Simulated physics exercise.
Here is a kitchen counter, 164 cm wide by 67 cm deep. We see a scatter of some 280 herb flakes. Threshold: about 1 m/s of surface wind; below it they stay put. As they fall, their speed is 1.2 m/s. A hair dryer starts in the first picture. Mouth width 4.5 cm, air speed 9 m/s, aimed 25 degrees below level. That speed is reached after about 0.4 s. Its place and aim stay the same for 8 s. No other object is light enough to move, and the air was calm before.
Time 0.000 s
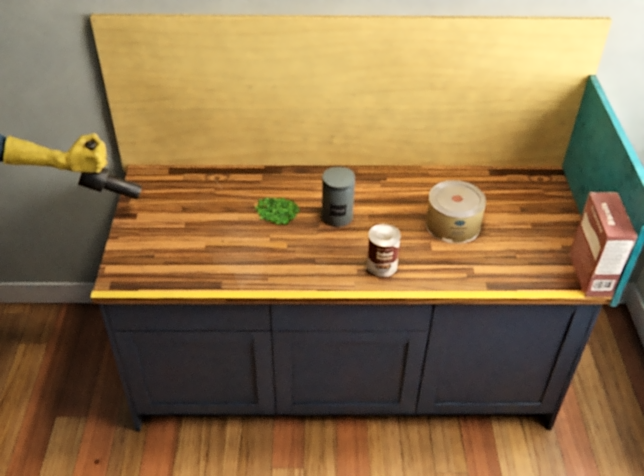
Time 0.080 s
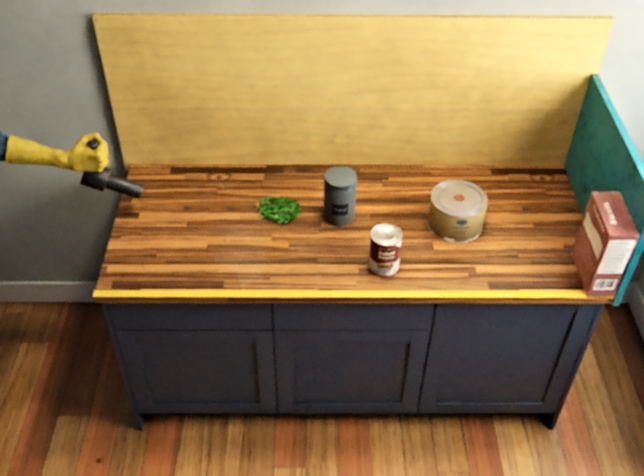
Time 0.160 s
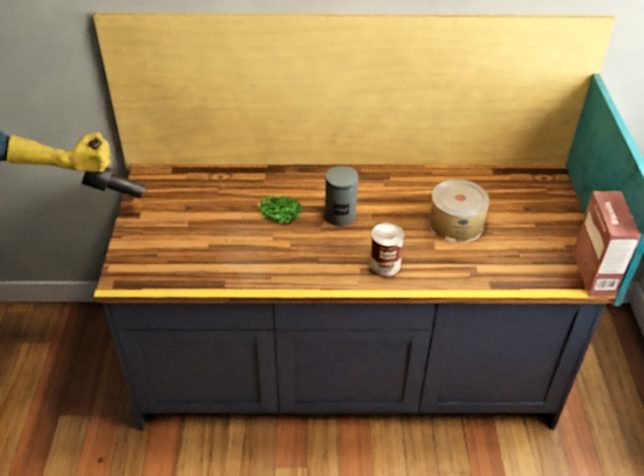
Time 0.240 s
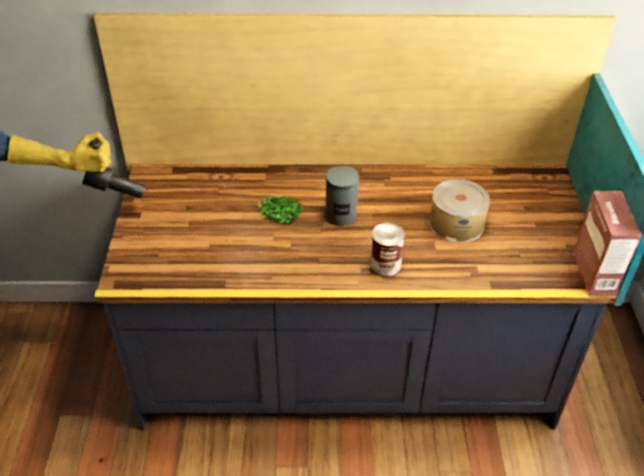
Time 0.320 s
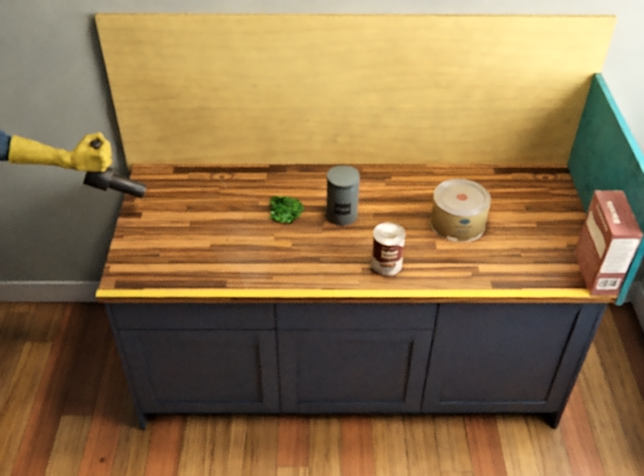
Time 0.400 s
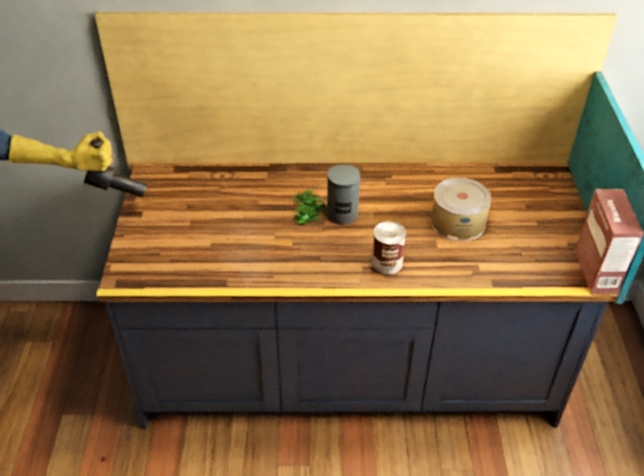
To begin with, a yellow-gloved hand points a dark hair dryer across a wooden counter, where a small green heap of herb flakes lies beside a grey jar, tins and a red box. The flakes stay still for a while, then shift slightly and slide right toward the jar.
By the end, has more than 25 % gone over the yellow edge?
I'm expecting the count past that edge to remain at or under a quarter.
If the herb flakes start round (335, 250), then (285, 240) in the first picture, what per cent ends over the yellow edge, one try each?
Taking the two spots in order, I'd say around 30 percent and then 30 percent.
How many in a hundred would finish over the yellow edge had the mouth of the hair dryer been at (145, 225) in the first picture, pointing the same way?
About 0 %.
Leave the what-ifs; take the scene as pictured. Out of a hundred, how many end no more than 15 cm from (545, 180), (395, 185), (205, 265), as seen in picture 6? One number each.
I would say some 50 %, 0 % and 0 % respectively.
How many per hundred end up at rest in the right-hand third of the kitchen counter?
Around 100 per cent.
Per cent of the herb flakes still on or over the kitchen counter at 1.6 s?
Roughly 100 per cent.
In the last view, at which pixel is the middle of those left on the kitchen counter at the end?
Their middle sits at about (563, 208) in the last picture.
After 1.6 s, 0 % are over the yellow edge; the middle of those still in play is near (534, 203); 4 % have settled or left.
After 2.6 s, 1 % are over the yellow edge; the middle of those still in play is near (556, 204); 12 % have settled or left.
After 4.4 s, 2 % are over the yellow edge; the middle of those still in play is near (561, 205); 25 % have settled or left.
After 8.0 s, at the end, 3 % are over the yellow edge; the middle of those still in play is near (563, 208).
